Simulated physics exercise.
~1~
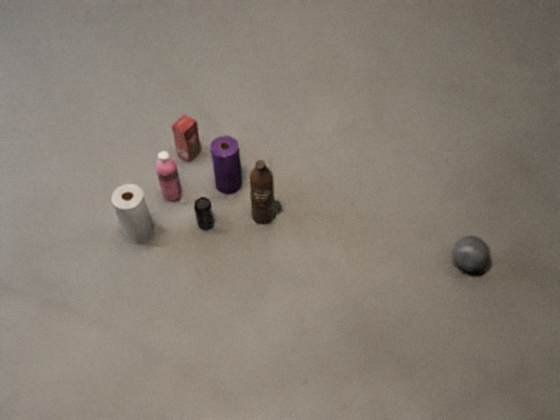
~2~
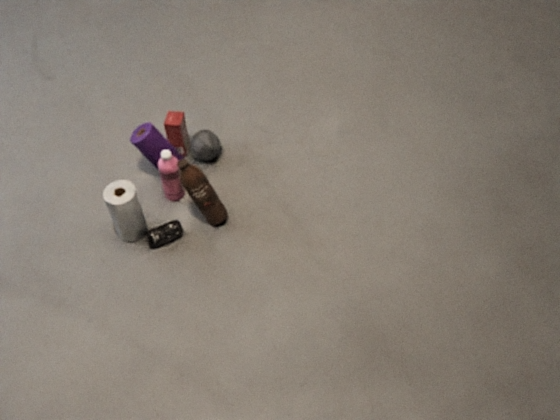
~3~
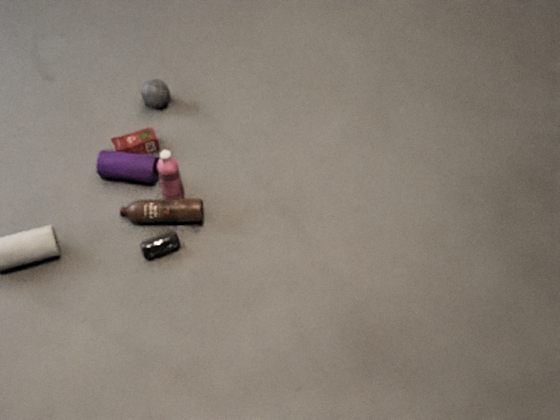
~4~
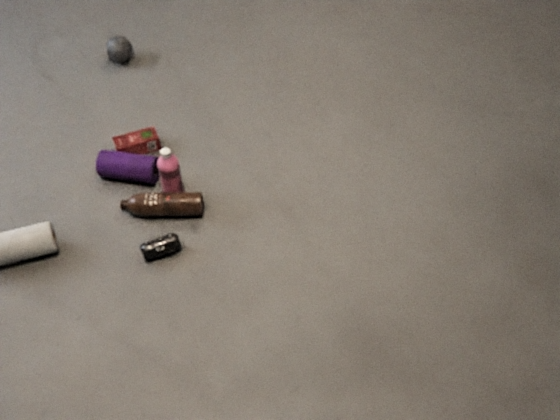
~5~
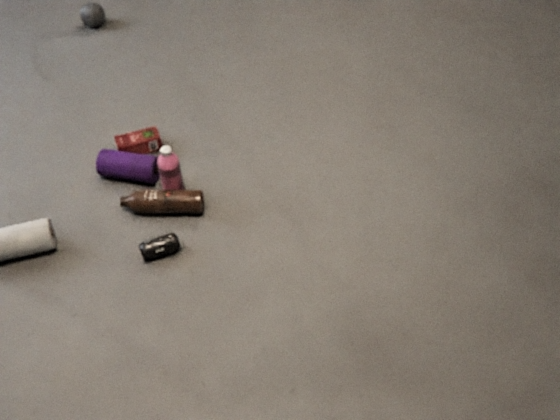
A white roll stands at the left of a loose group on a plain grey floor, seen from high above, with a purple roll, a red carton, a pink bottle, a brown bottle and a small black can close by. A grey ball sits well off to the right. The ball travels left into the group, and the can goes down while the purple roll and brown bottle lean. The carton, both rolls and the brown bottle then end up on their sides, the white one farther left. The ball rolls on toward the upper left, leaving only the pink bottle upright.
